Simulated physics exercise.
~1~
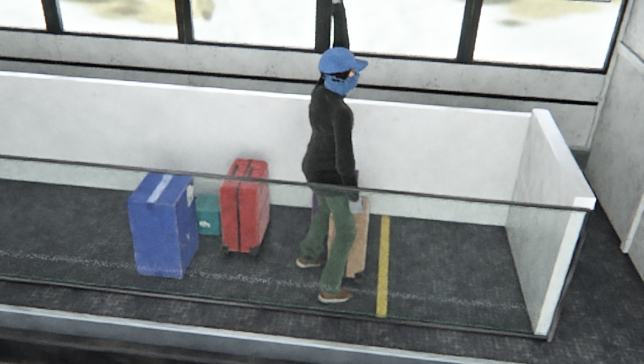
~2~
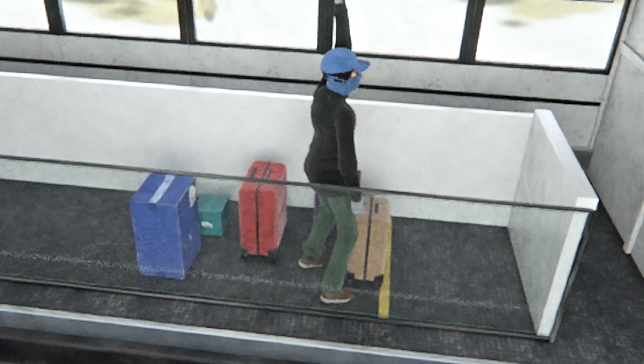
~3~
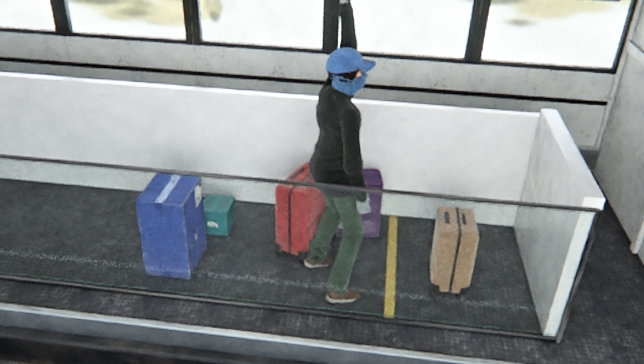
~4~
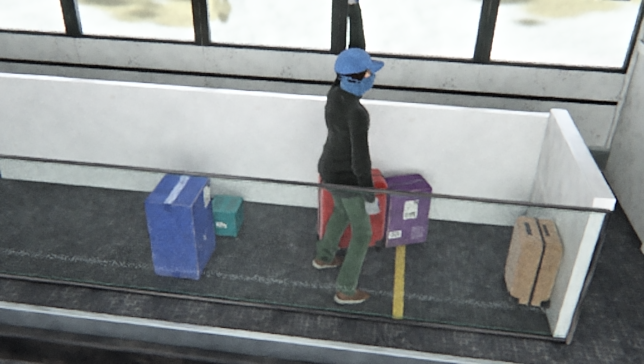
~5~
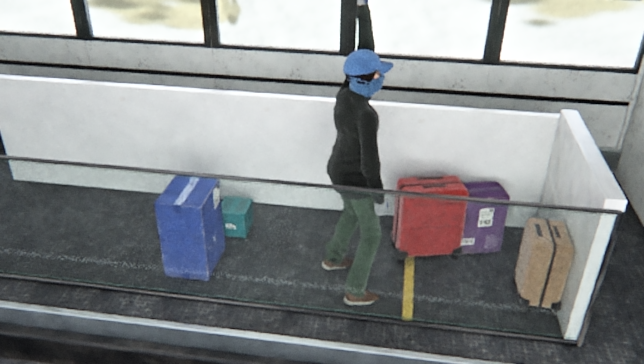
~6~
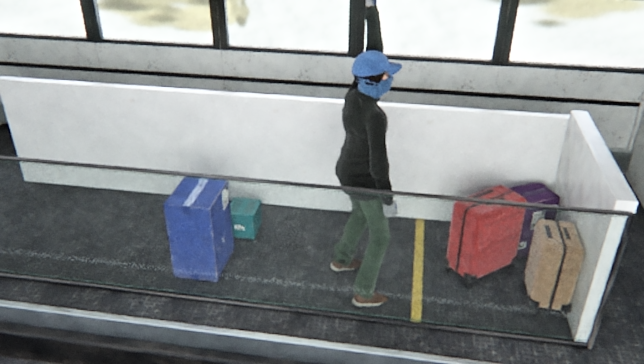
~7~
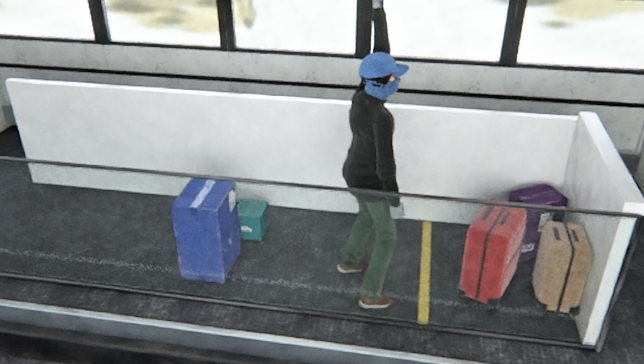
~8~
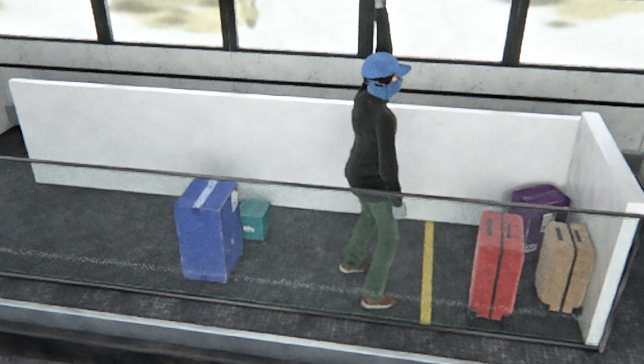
A passenger in a blue cap, dark top and green trousers stands holding a strap in a walled luggage bay, seen from above through a clear front panel. A tall blue bag and a small teal tub sit to the left, while red, brown and purple luggage stands near the passenger and a yellow floor line. The brown case slides right across the line towards the end wall, followed by the purple piece and the red case. The red case turns and shifts nearer the front. All three end upright beyond the line, while the blue bag and tub remain short of it.
